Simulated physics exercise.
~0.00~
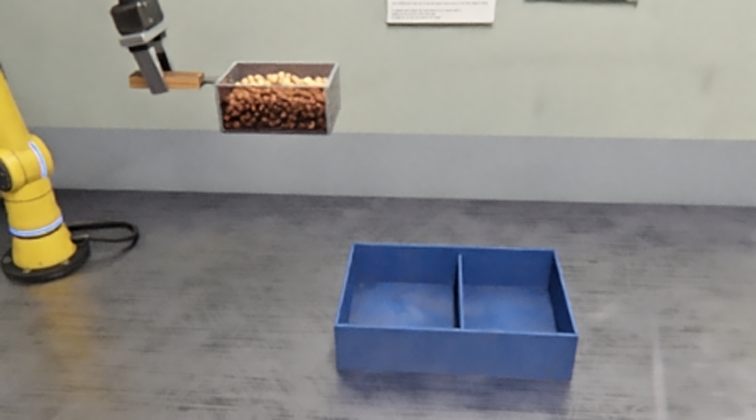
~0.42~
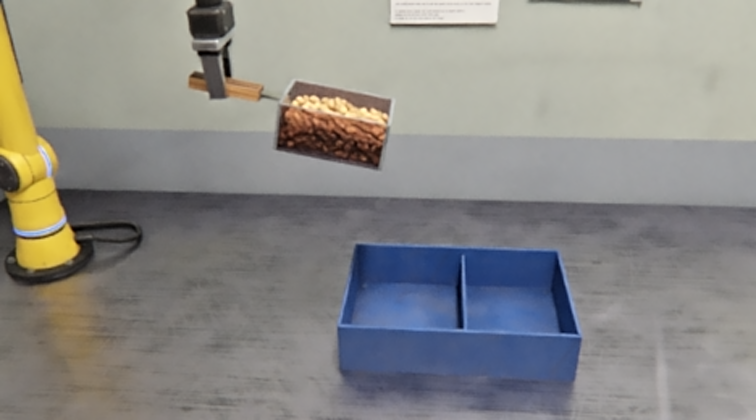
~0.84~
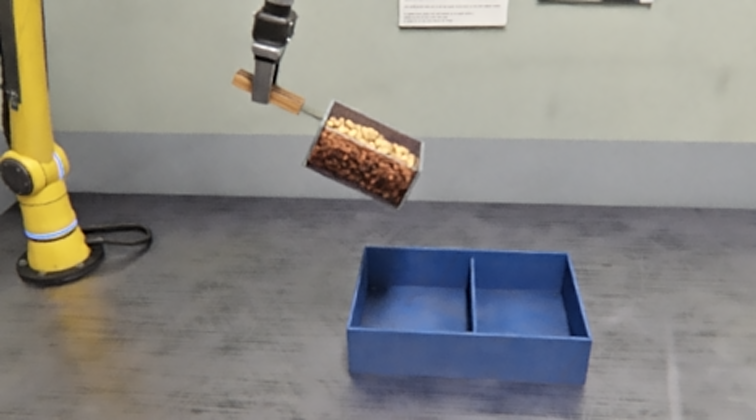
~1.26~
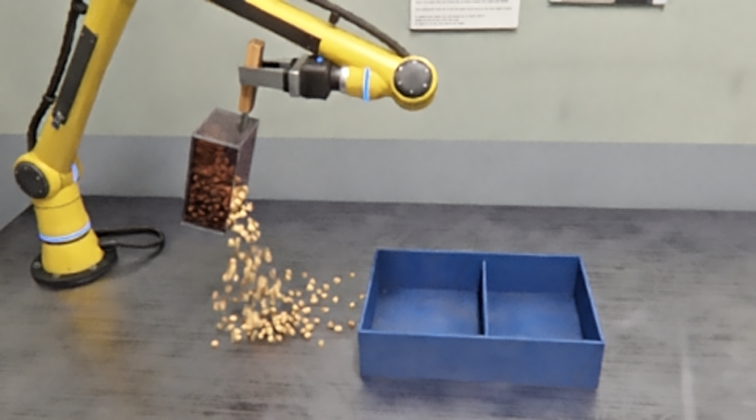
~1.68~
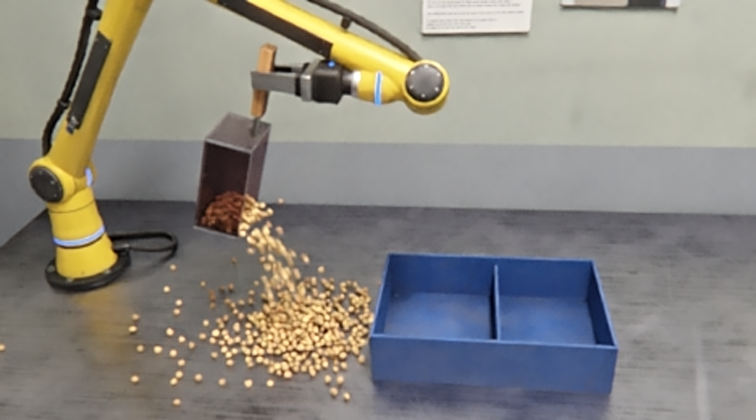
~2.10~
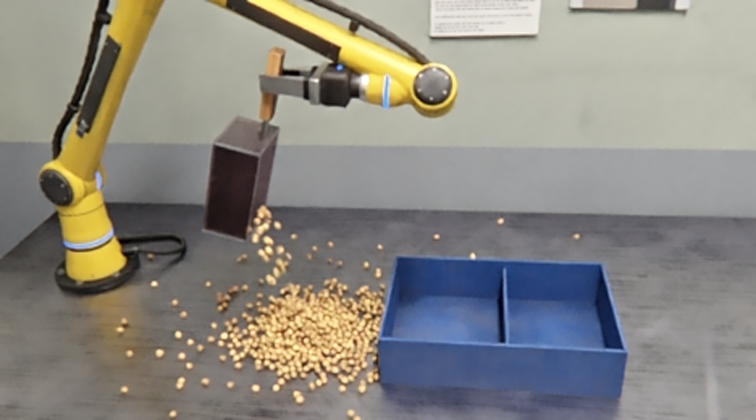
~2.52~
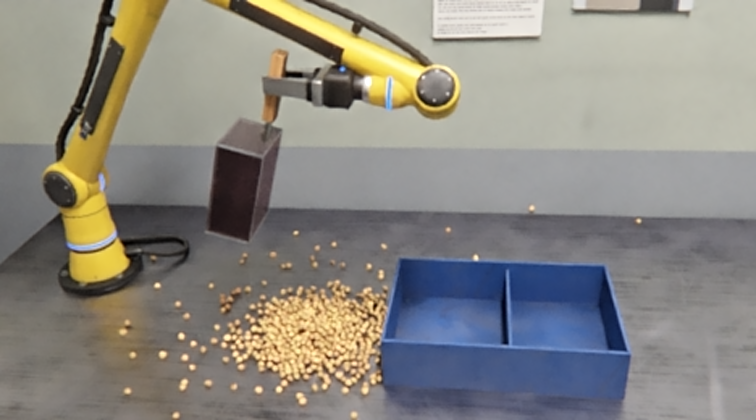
A yellow robot arm tips a box and spills chickpeas beside the blue divided crate.
